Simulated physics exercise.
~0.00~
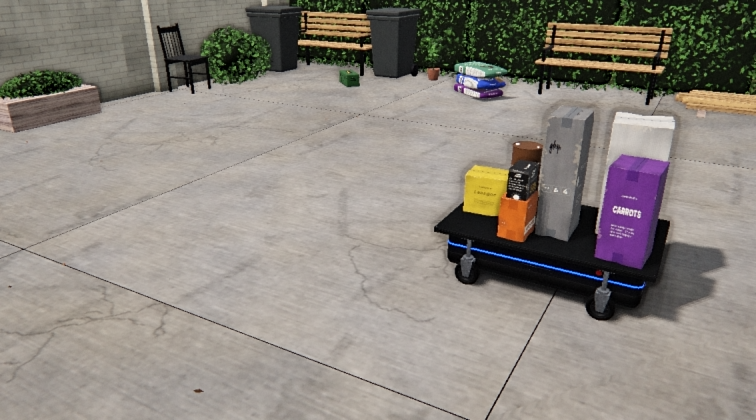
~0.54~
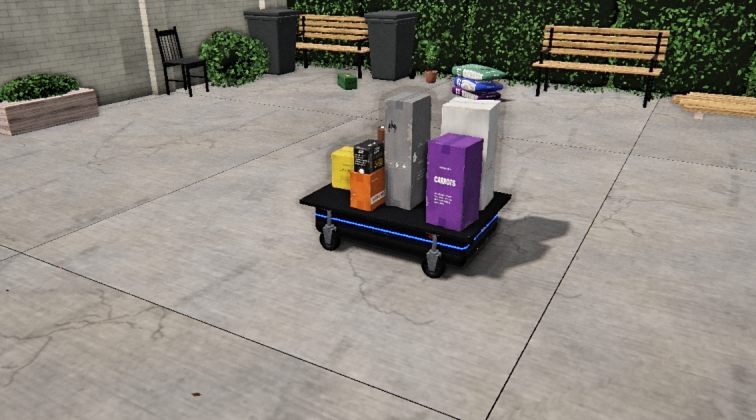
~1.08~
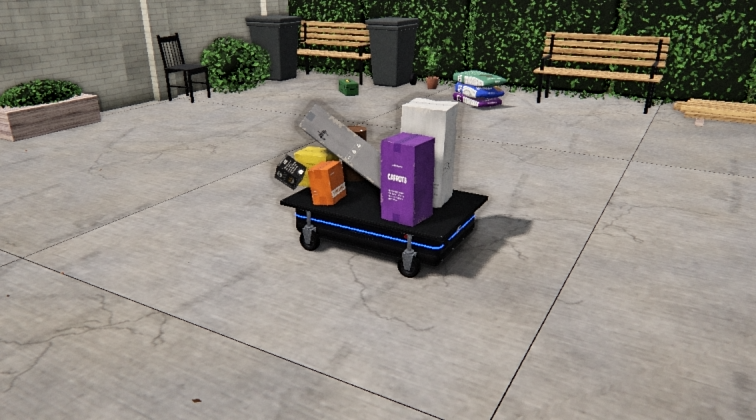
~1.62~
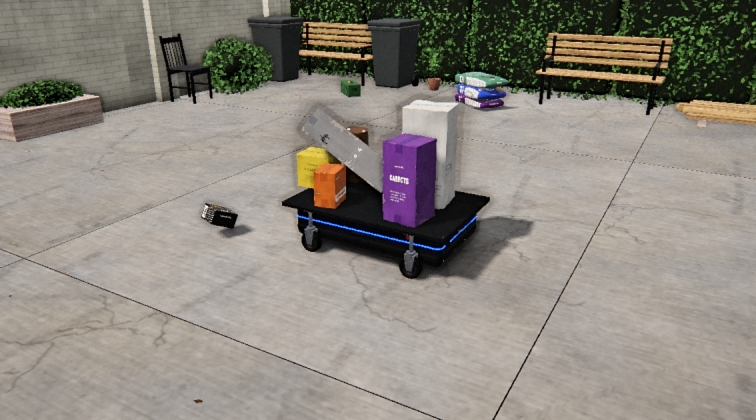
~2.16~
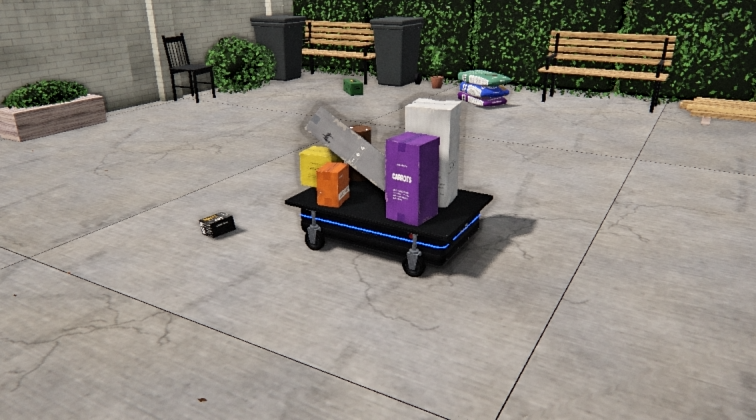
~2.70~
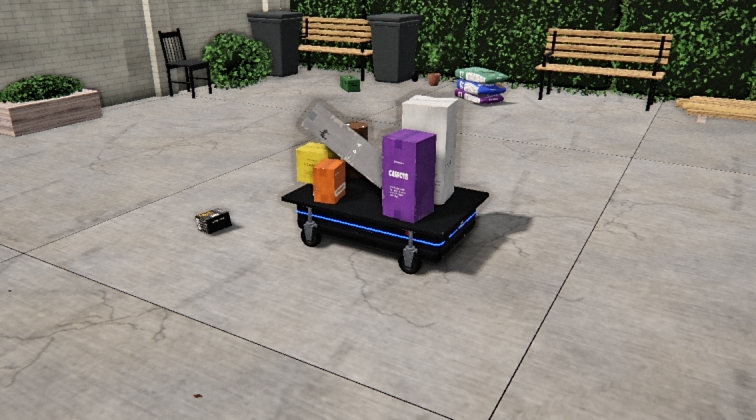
A black cart loaded with boxes rolled left across a paved yard and stopped, and the tall grey box tipped left while a small black box tumbled onto the ground, leaving the grey one leaning and the purple and white boxes upright.
